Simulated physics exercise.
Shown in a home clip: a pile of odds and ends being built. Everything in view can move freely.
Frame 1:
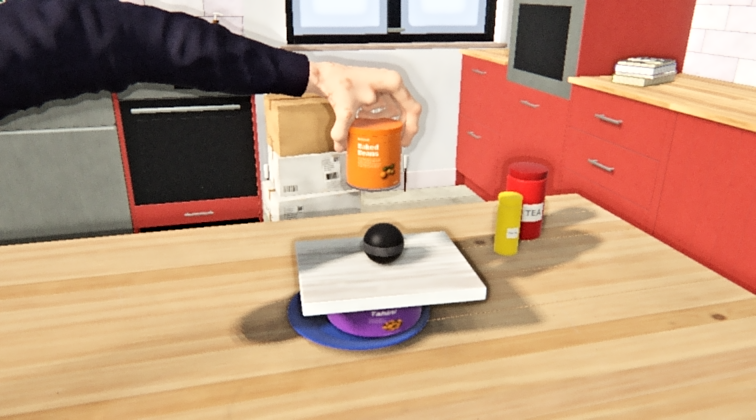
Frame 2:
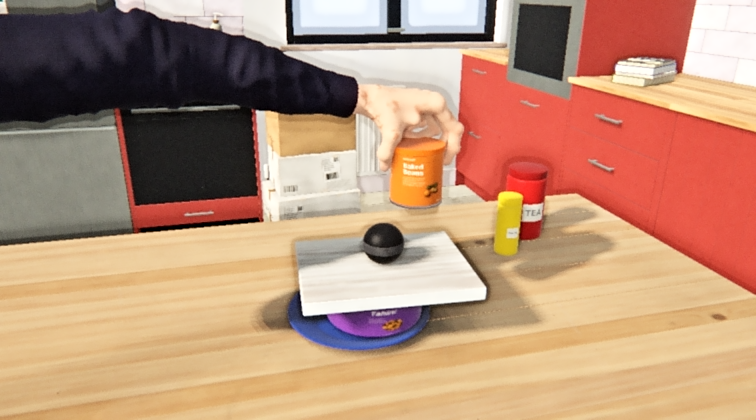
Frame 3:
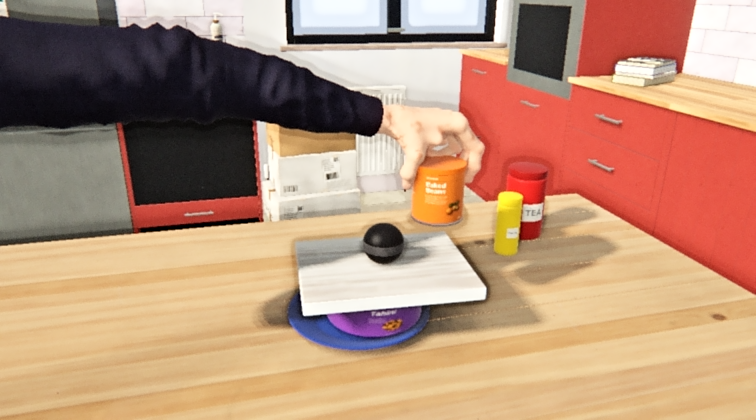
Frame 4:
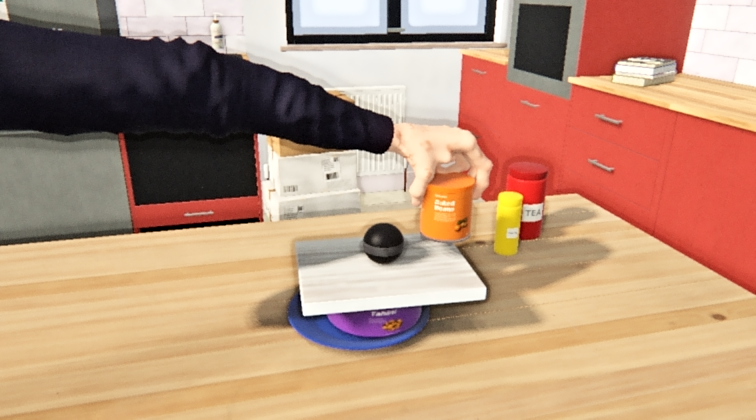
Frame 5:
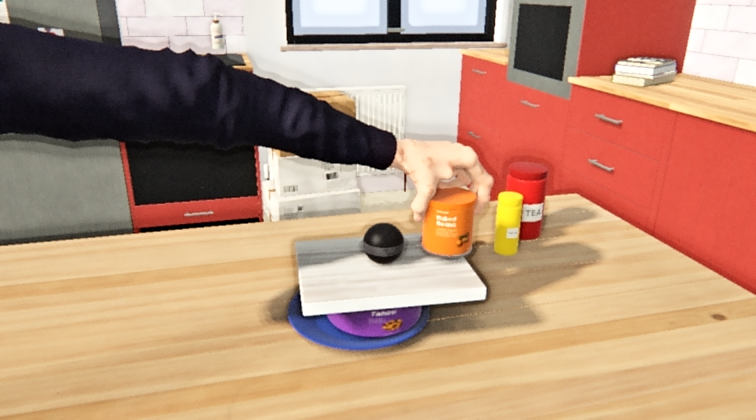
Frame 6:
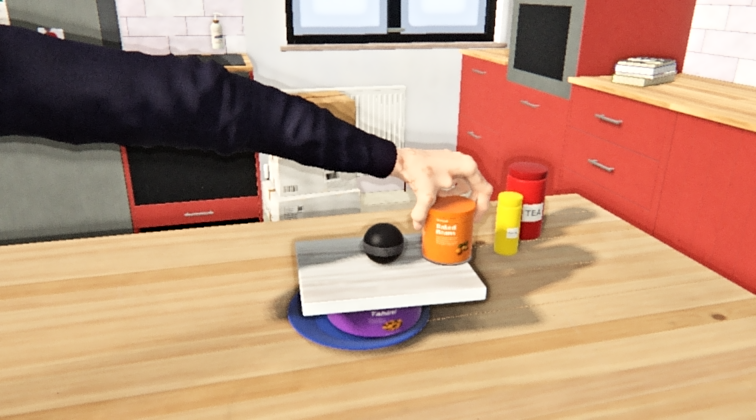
An arm in a dark sleeve reaches in from the left over a wooden table in a kitchen with red cabinets, seen from slightly above by a still camera. A white board topped by a black ball rests on a purple item and blue plate, with a yellow shaker and red tea canister behind to the right. The hand carries an orange pot rightward and down, setting it on the board's right side, still gripping it.
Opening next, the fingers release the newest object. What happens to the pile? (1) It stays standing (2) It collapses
1, it stays standing.
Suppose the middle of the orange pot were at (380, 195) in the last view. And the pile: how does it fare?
It collapses.
Then, 0.30 s later than the last frame, all is still.
Then, 0.70 s later than the last frame, orange pot resting near (448, 230).
When it is over, all 7 as before. End places, in pixels of the last picture, orange pot near (448, 230). The pile keeps its balance.
